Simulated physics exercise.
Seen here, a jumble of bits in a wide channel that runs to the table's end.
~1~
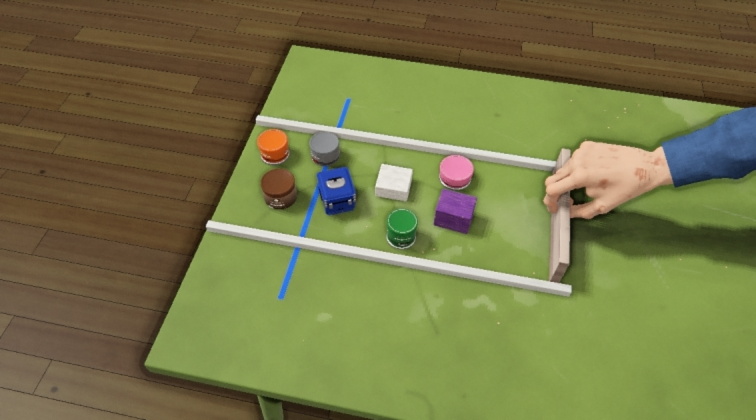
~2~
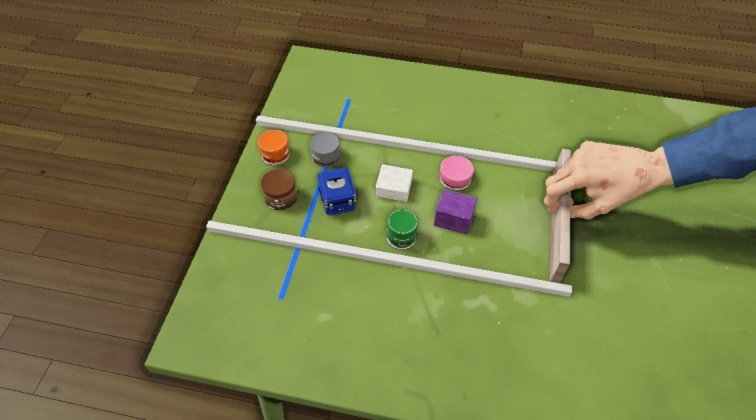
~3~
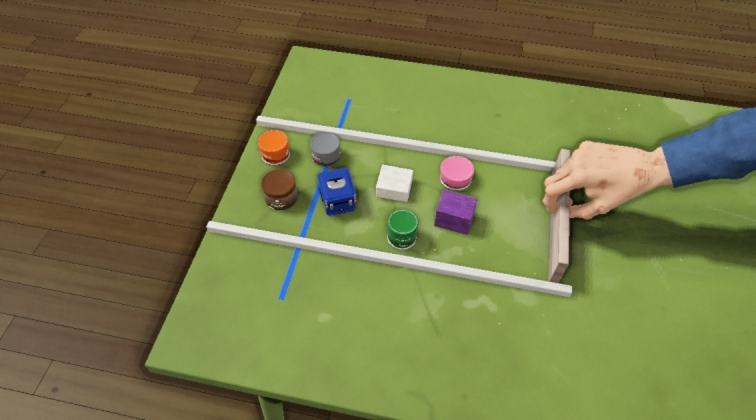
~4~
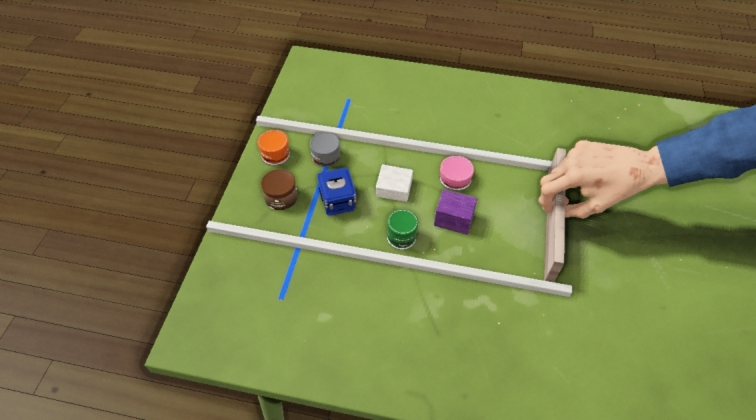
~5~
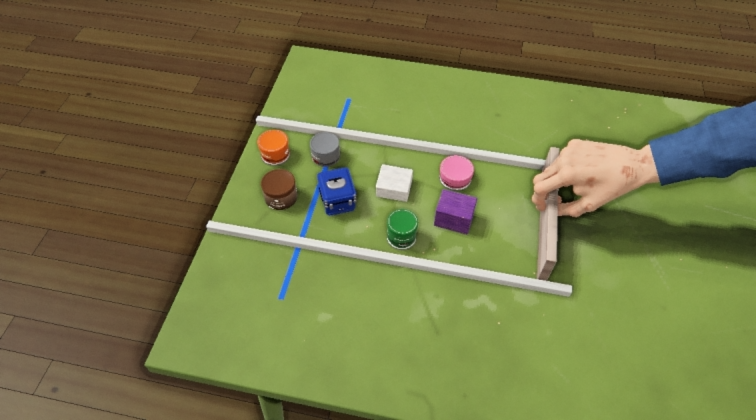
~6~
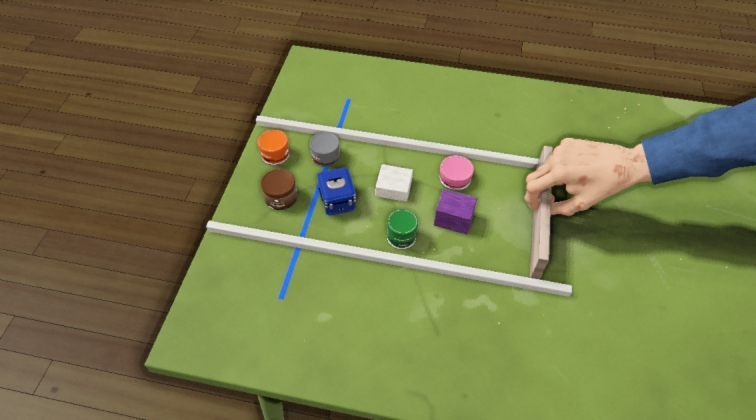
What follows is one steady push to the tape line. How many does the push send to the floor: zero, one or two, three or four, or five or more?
As it turns out, the number that fall off is zero.
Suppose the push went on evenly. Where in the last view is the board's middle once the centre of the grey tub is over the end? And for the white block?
About (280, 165), and (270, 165) for the other.
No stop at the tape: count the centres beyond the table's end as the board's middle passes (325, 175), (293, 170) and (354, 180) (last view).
The counts: 0, 2 and 0.
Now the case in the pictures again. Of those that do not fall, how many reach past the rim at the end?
1 of them.
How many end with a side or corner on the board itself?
In contact: 3.
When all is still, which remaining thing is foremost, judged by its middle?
The brown tub ends nearest.
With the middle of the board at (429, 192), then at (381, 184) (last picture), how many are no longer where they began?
3 and 5.
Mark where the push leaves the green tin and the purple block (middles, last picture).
Near (293, 211) and (298, 188).
Early on, none off yet; orange tin at rest near (274, 148); brown tub at rest near (280, 190); grey tub at rest near (325, 150).
A while later, none off yet; orange tin at rest near (274, 148); brown tub travelled a little near (266, 189); grey tub travelled a little near (315, 145).
Finally, the number that fall off is zero.
